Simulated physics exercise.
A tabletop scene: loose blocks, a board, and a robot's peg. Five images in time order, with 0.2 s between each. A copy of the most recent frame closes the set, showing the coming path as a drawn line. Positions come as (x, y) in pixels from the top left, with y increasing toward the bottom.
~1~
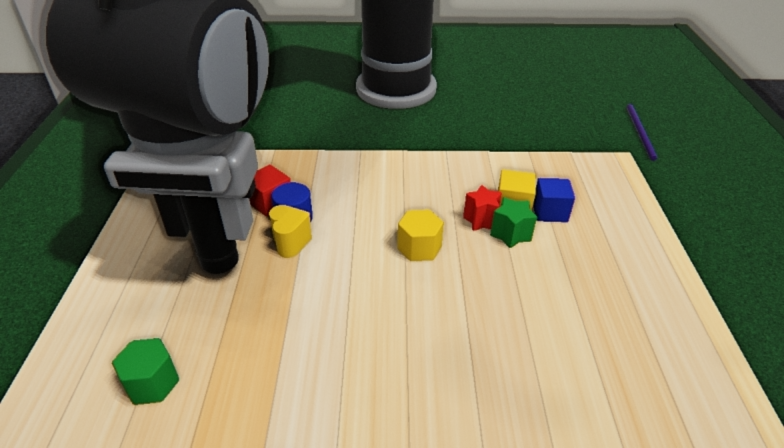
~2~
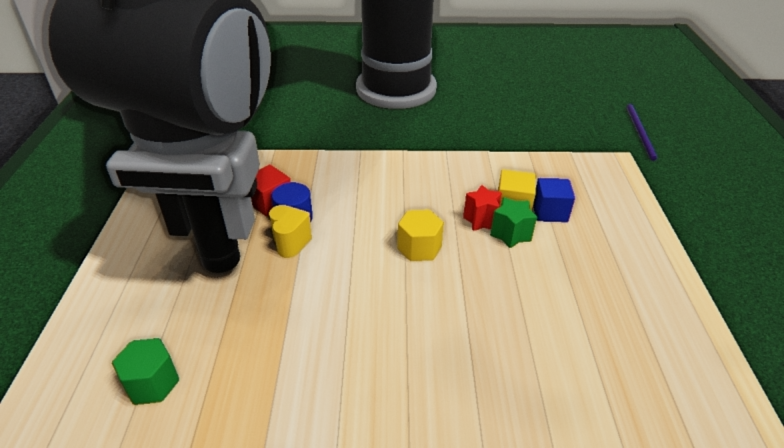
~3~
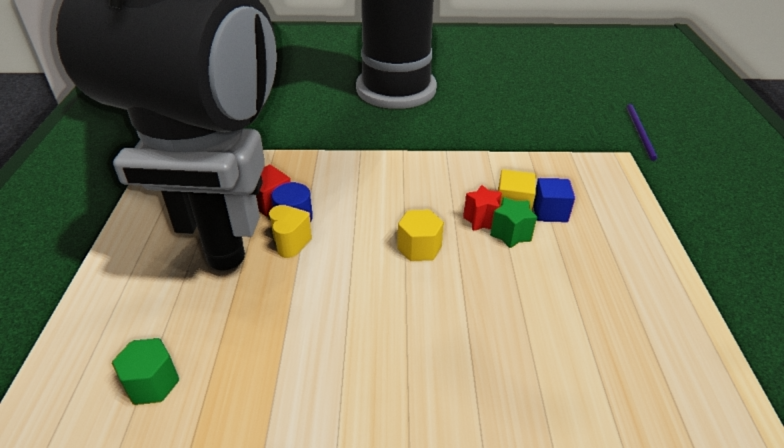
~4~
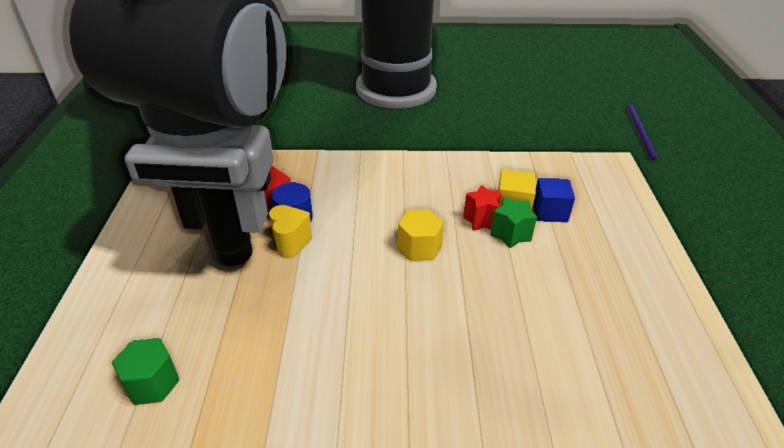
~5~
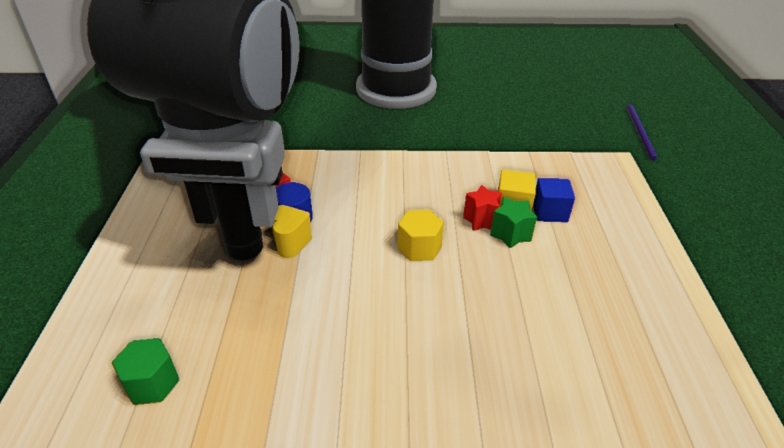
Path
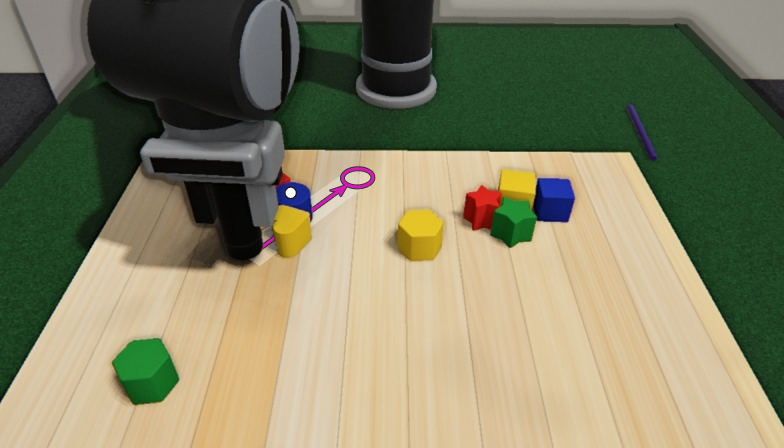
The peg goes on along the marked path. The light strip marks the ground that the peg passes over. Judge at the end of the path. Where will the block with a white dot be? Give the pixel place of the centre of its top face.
Its top middle: (346, 137).
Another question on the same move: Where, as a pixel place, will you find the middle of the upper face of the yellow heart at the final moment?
Near (316, 209).
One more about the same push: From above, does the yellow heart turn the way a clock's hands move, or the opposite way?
Rotates clockwise.
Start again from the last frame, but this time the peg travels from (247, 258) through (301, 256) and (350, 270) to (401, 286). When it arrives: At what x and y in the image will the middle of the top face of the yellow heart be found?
I'd guess (313, 211).
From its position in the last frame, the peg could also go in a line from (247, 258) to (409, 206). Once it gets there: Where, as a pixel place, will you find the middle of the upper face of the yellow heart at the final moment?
Final place: (435, 173).
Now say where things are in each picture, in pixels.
Tip of the peg (220, 262), middles of tops, red four-sided block (266, 177), yellow heart (287, 218), blue disc (291, 193), in the first frame.
Peg (222, 261), nothing pushed, in the second frame.
Peg (227, 259), nothing pushed, in the third frame.
Peg (234, 255), nothing pushed, in the fourth frame.
Peg (245, 249), red four-sided block hidden, yellow heart (287, 218), blue disc (291, 193), in the fifth frame.
The line goes in a line from (247, 258) to (358, 178); the dot is on the blue disc.
What follows on the original path. One third of the way, peg (287, 219); yellow heart (312, 211), turned 40° clockwise; blue disc (305, 183).
Two thirds of the way, peg (325, 192); yellow heart (316, 209), turned 65° clockwise; blue disc (333, 156).
At the end, peg (357, 169); red four-sided block unmoved; yellow heart (316, 209), turned 65° clockwise; blue disc (346, 137).
